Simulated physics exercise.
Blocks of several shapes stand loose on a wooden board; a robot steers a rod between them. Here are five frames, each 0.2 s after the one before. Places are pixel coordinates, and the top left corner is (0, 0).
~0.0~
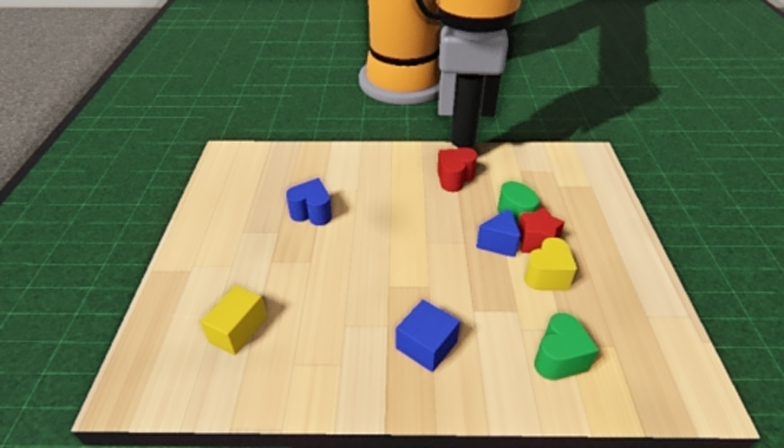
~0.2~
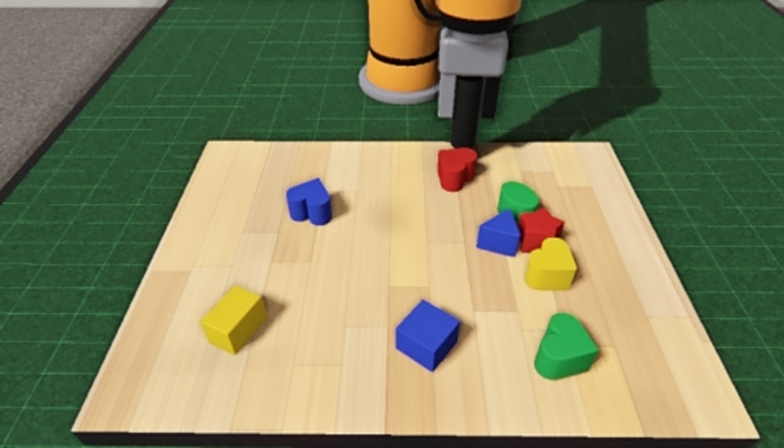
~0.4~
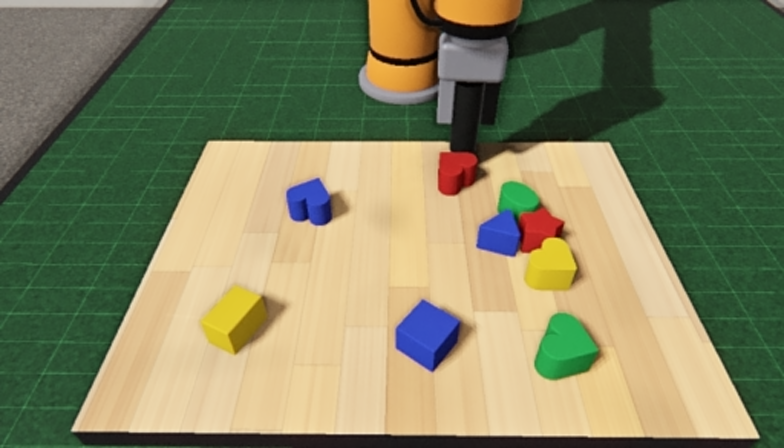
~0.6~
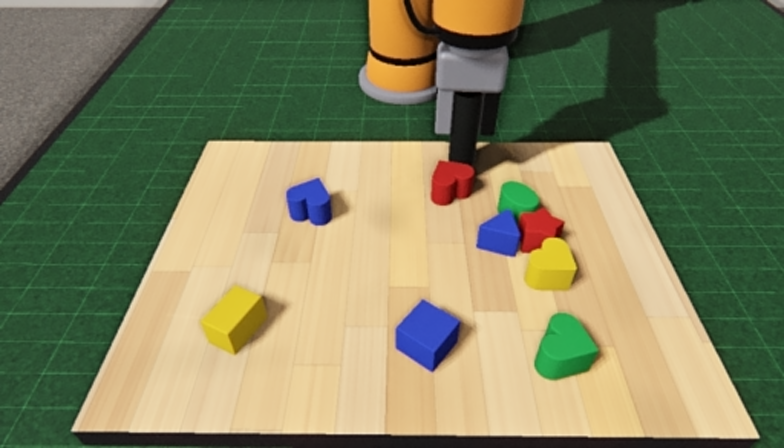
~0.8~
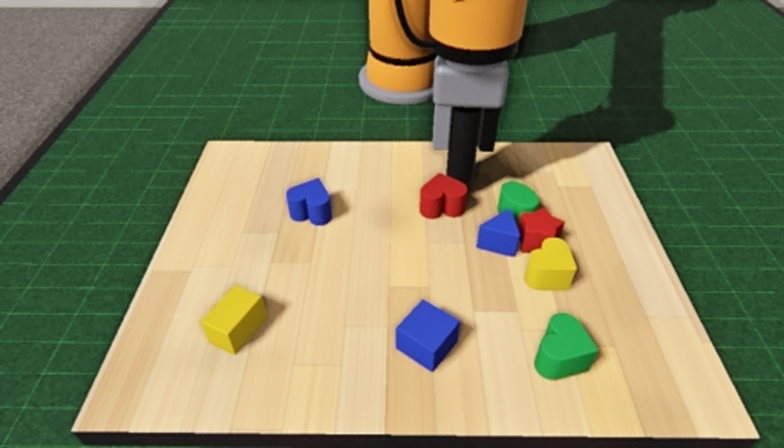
An orange robot arm with a black rod stands behind a pale wooden board on a green gridded floor, seen from above and in front. Blue and red hearts sit toward the back, a cluster of green, blue, red and yellow blocks at right, and yellow, blue and green blocks nearer. After a brief stillness, the rod pushes the red heart a short way forward and slightly left, turning it, while the other blocks and camera stay still.
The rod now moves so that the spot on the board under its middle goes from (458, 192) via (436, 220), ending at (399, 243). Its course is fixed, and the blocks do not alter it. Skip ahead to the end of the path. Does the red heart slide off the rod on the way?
No, I don't think so.
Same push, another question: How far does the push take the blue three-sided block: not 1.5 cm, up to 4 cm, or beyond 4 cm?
It falls in the under 1.5 cm band.
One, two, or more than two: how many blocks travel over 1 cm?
This push will displace one block.
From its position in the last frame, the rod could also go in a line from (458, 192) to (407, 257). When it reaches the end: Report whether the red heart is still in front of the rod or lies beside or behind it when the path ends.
The block stays ahead.
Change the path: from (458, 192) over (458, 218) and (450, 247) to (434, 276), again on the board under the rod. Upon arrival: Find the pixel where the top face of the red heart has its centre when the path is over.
Somewhere near (421, 213).
On the path given first. One third of the way, rod at (446, 196); red heart at (426, 205).
Two thirds of the way, rod at (425, 214); red heart at (404, 224).
At the end, rod at (399, 228); red heart at (379, 242); blue three-sided block still; green oval still.
